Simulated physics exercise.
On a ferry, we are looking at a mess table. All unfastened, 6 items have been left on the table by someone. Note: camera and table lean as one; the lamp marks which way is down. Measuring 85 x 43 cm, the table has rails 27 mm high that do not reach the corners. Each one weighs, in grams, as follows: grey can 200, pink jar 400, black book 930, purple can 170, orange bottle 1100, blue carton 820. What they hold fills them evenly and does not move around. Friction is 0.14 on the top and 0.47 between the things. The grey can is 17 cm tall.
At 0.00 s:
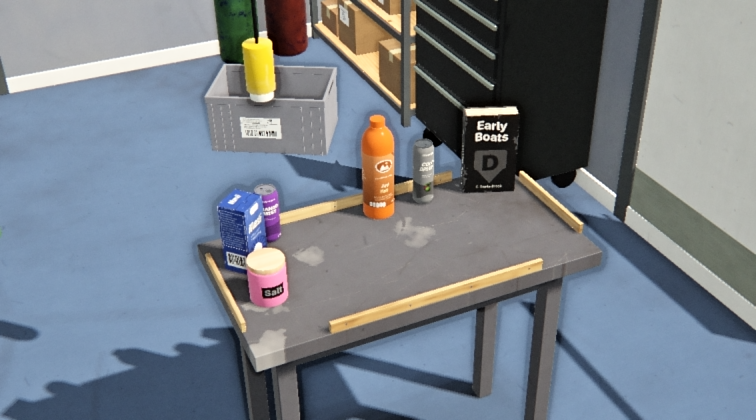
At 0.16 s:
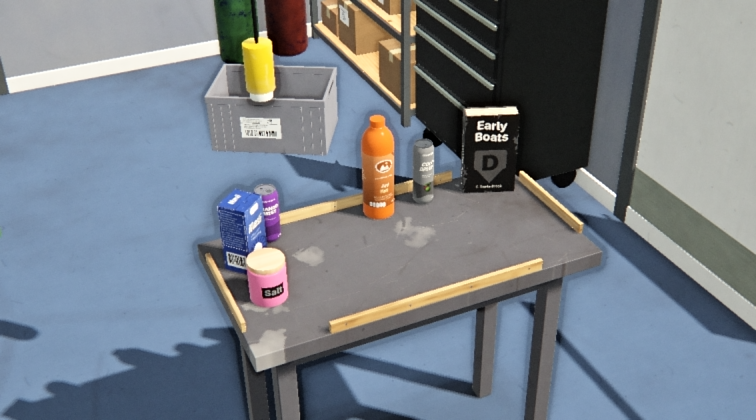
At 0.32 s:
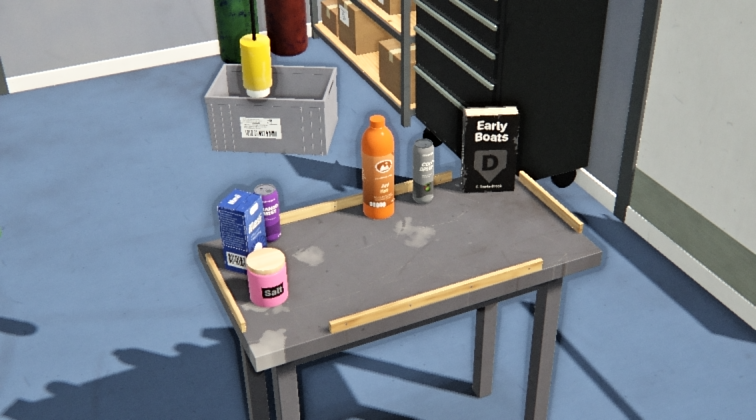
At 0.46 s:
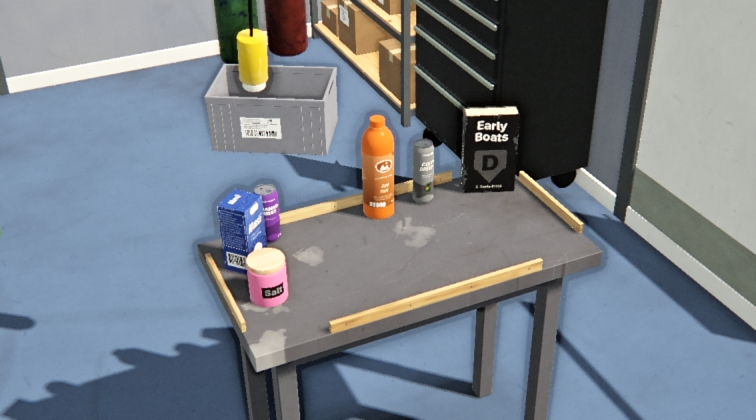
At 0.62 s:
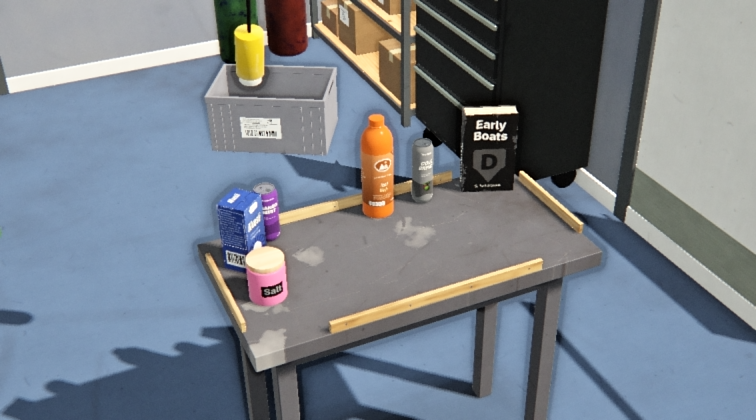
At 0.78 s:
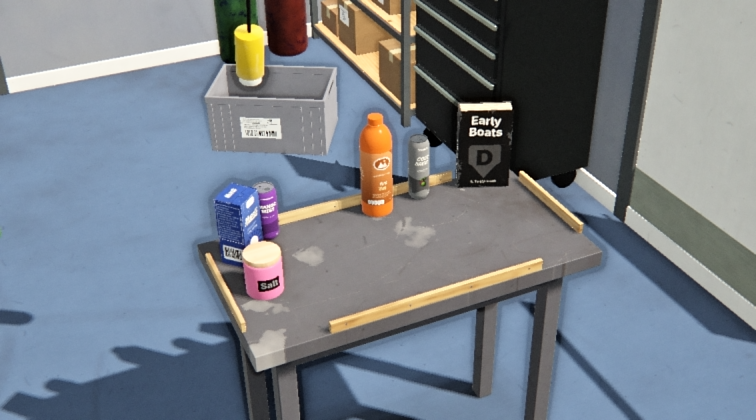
The bottles, cans, jar, carton and black book on the grey table stayed put at first, then slid slightly toward the far side, while a hanging yellow cylinder behind them swung a little left.
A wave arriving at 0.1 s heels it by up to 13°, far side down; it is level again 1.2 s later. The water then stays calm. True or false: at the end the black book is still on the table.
False.
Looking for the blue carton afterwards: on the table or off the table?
When everything stops, the blue carton is out of bounds.
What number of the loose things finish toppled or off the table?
I get 2.
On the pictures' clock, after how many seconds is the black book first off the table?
Answer: Near 1.0 s.
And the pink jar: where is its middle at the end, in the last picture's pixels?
I'd put it at around (249, 246).
After 1.18 s, boat heeled 1°, far side down; black book and blue carton now off the table; pink jar moved 13 cm; grey can moved 2 cm.
After 1.48 s, boat level; pink jar moved 14 cm; grey can moved 2 cm.
In the end (2.0 s), off the table, black book and blue carton; not toppled but over 5 cm from the start, pink jar; the other 3 under 5 cm from the start.
